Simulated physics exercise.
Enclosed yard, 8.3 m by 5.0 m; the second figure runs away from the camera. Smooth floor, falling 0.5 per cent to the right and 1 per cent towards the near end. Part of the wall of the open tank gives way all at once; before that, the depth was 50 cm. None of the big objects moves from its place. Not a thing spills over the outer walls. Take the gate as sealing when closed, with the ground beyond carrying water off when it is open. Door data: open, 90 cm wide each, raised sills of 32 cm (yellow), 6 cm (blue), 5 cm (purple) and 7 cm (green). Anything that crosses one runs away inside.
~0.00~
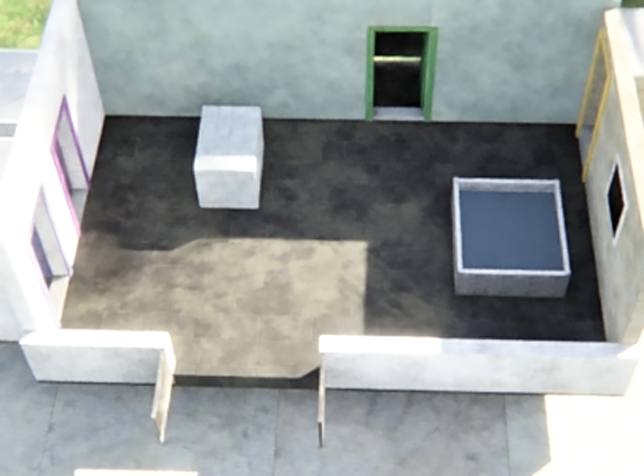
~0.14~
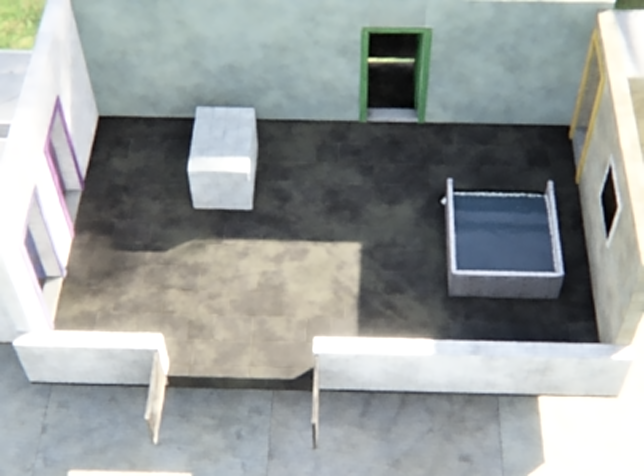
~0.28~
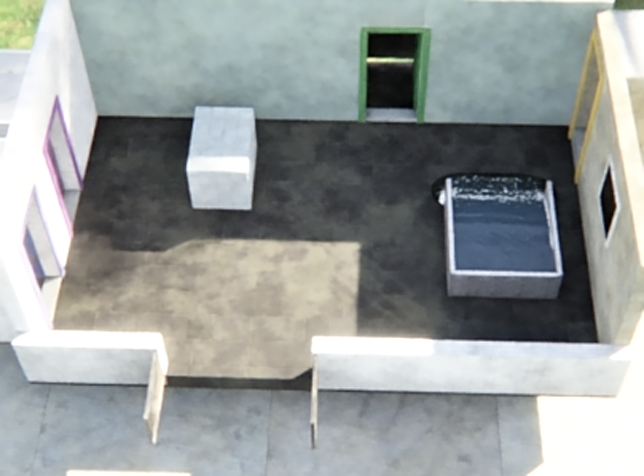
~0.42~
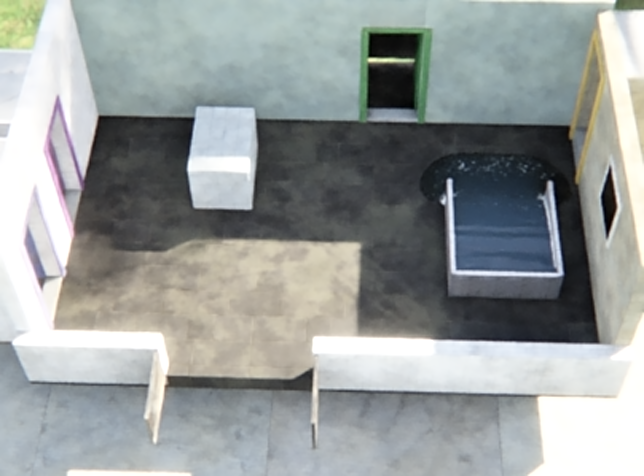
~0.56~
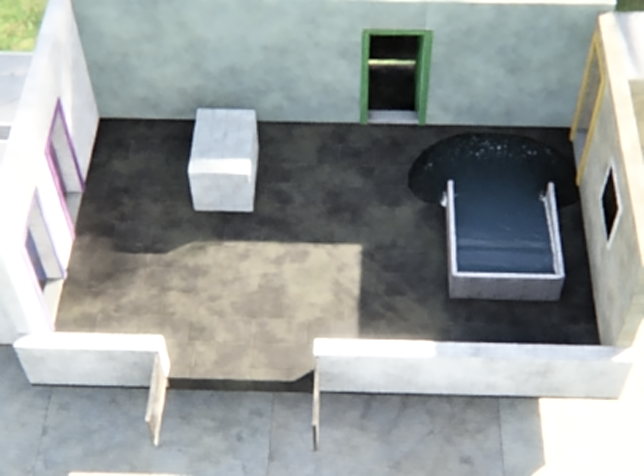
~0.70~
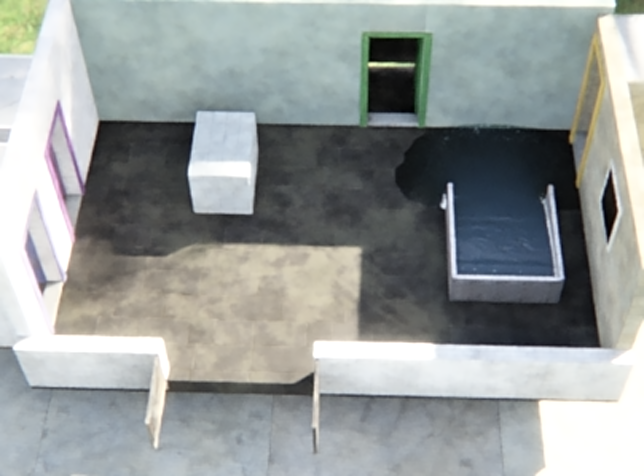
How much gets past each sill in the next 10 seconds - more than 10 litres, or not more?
At the yellow door, not more. At the blue door, not more. At the purple door, not more. At the green door, more than 10 litres.
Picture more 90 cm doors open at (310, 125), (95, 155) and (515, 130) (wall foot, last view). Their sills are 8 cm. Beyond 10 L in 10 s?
The first one doesn't reach it, the second one doesn't reach it, and the third one exceeds it.
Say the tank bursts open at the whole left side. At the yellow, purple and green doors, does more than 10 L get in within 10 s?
Then: Yellow short of it, purple beyond it, green short of it.
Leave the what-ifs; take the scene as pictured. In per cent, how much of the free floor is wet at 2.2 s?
15 %.
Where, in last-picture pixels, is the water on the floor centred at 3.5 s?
Centre: Approx. (466, 190) px.
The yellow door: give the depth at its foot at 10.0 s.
5.5 cm or so.
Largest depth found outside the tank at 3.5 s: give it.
It tops out at some 16 cm.
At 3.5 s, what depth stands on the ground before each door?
Yellow 15 cm, blue 0 cm, purple 0 cm, green 9 cm.
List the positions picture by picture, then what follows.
The first frame shows the open tank at (509, 228) is whole and still, 50 cm deep.
In the second frame, the front is at a hidden place, 0.9 m from the gap on the open tank's far side; 0.3 m2 of floor is under water; 50 cm left at the back of the open tank.
In the third frame, the front is at (437, 188), 1.0 m from the gap on the open tank's far side; 1.0 m2 of floor is under water; 50 cm left at the back of the open tank.
In the fourth frame, the front is at (547, 166), 1.3 m from the gap on the open tank's far side; 2.0 m2 of floor is under water; 50 cm left at the back of the open tank.
In the fifth frame, the front is at (454, 140), 1.6 m from the gap on the open tank's far side; 3.2 m2 of floor is under water; 47 cm left at the back of the open tank.
In the sixth frame, the front is at (443, 127), 2.0 m from the gap on the open tank's far side; 4.4 m2 of floor is under water; 42 cm left at the back of the open tank.
After 1.4 s water covers 15 % of the floor and is deepest (32 cm) near (561, 134); yellow door 11 cm at the sill, 0 L in, blue door not reached, purple door not reached, green door 9 cm at the sill, 0 L in.
After 2.2 s water covers 15 % of the floor and is deepest (30 cm) near (509, 133); yellow door 24 cm at the sill, 0 L in, blue door not reached, purple door not reached, green door 12 cm at the sill, 8 L in.
After 3.5 s water covers 35 % of the floor and is deepest (16 cm) near (563, 150); yellow door 15 cm at the sill, 0 L in, blue door not reached, purple door not reached, green door 9 cm at the sill, 21 L in.
After 6.0 s water covers 65 % of the floor and is deepest (16 cm) near (605, 377); yellow door 7 cm at the sill, 0 L in, blue door not reached, purple door 2 cm at the sill, 0 L in, green door 4 cm at the sill, 23 L in.
After 10.0 s water covers 85 % of the floor and is deepest (8 cm) near (592, 377); yellow door 5 cm at the sill, 0 L in, blue door 1 cm at the sill, 0 L in, purple door 2 cm at the sill, 0 L in, green door 2 cm at the sill, 23 L in.
